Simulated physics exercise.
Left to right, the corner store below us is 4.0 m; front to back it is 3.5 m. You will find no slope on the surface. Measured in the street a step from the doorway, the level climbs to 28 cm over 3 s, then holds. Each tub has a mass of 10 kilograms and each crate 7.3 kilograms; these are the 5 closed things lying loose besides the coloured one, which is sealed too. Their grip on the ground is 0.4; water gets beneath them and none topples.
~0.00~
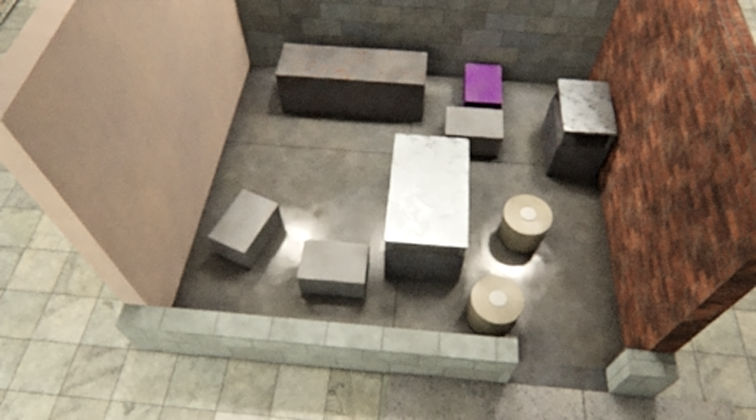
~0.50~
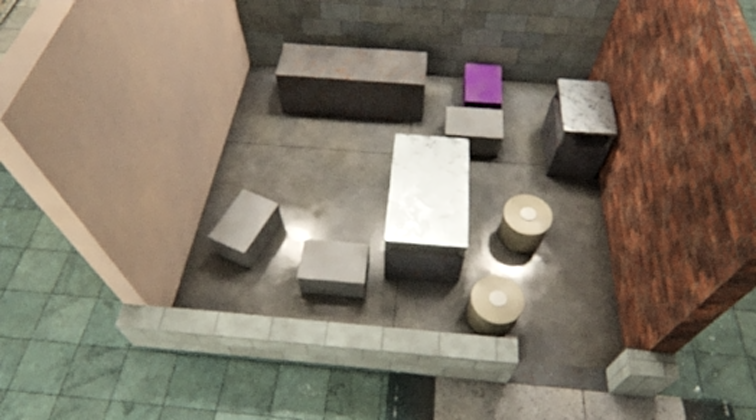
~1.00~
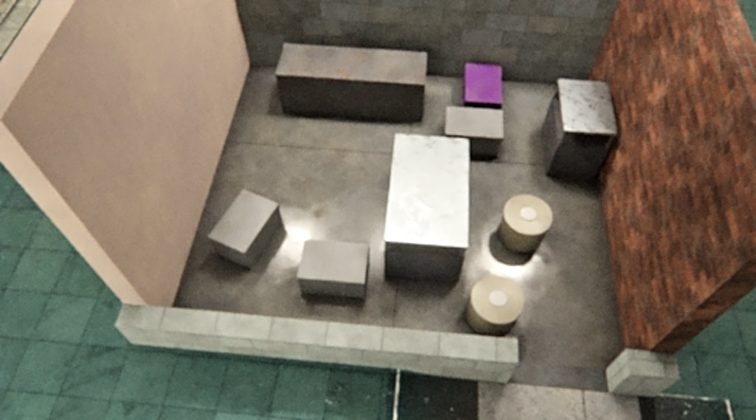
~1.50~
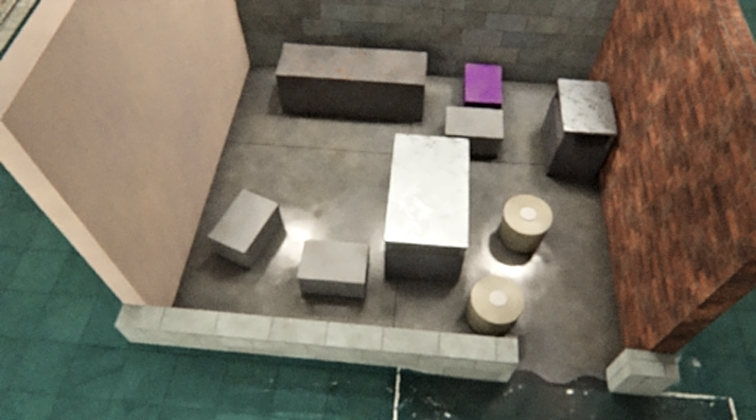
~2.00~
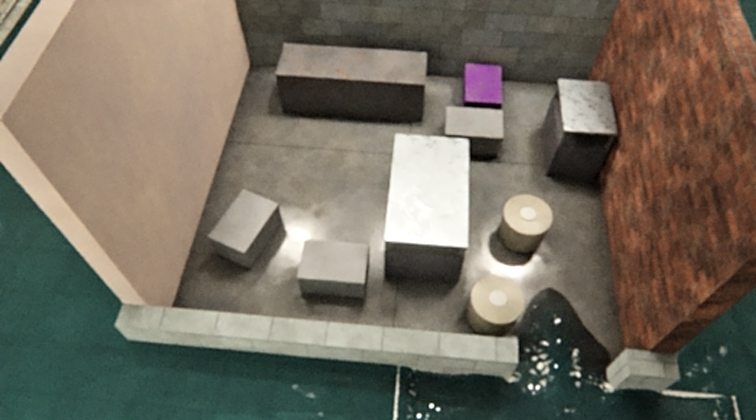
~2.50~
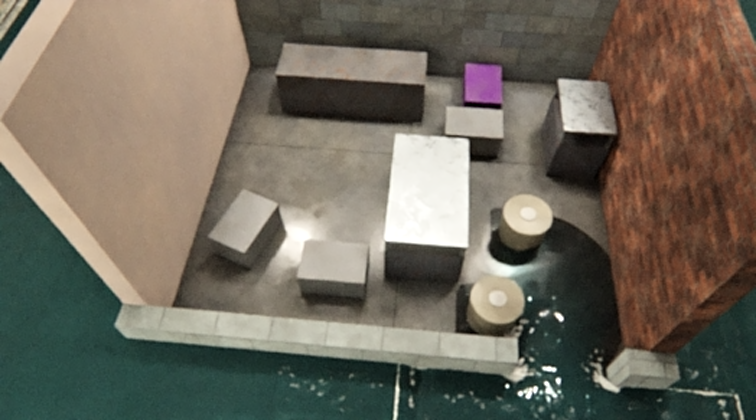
Dark green water rose over the pale paving outside a small walled room, then flowed in through the front gap at right and spread around the two round stools, while the furniture stayed put.
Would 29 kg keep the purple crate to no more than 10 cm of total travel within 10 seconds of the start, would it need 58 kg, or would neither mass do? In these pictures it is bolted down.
Short answer: Neither one.
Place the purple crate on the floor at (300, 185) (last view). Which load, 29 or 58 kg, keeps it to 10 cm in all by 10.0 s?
Both loads work.
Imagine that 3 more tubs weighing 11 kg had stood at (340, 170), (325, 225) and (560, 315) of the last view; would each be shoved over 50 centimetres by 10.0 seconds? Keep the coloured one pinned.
Answer by position: Outside the range; inside the range; outside the range.
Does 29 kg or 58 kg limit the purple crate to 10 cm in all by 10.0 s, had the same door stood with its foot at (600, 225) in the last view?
In that case only the larger load is enough.
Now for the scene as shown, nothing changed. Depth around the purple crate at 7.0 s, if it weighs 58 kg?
Depth: Approx. 16 cm.
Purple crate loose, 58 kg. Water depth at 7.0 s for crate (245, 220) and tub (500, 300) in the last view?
About 1 and 4 cm.
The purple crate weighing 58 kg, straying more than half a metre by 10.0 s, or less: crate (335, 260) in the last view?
That one is below half a metre, as it turns out.
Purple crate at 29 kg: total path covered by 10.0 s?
All together it comes to about 50 cm.
After 3.5 s the purple crate would be 0 cm from its start with 29 kg and 0 cm from its start with 58 kg; 0 cm of water round it then.
After 4.5 s the purple crate would be 4 cm from its start with 29 kg and 0 cm from its start with 58 kg; 5 cm of water round it then.
After 7.0 s the purple crate would be 18 cm from its start with 29 kg and 0 cm from its start with 58 kg; 16 cm of water round it then.
After 10.0 s the purple crate would be 41 cm from its start with 29 kg and 25 cm from its start with 58 kg; 21 cm of water round it then.
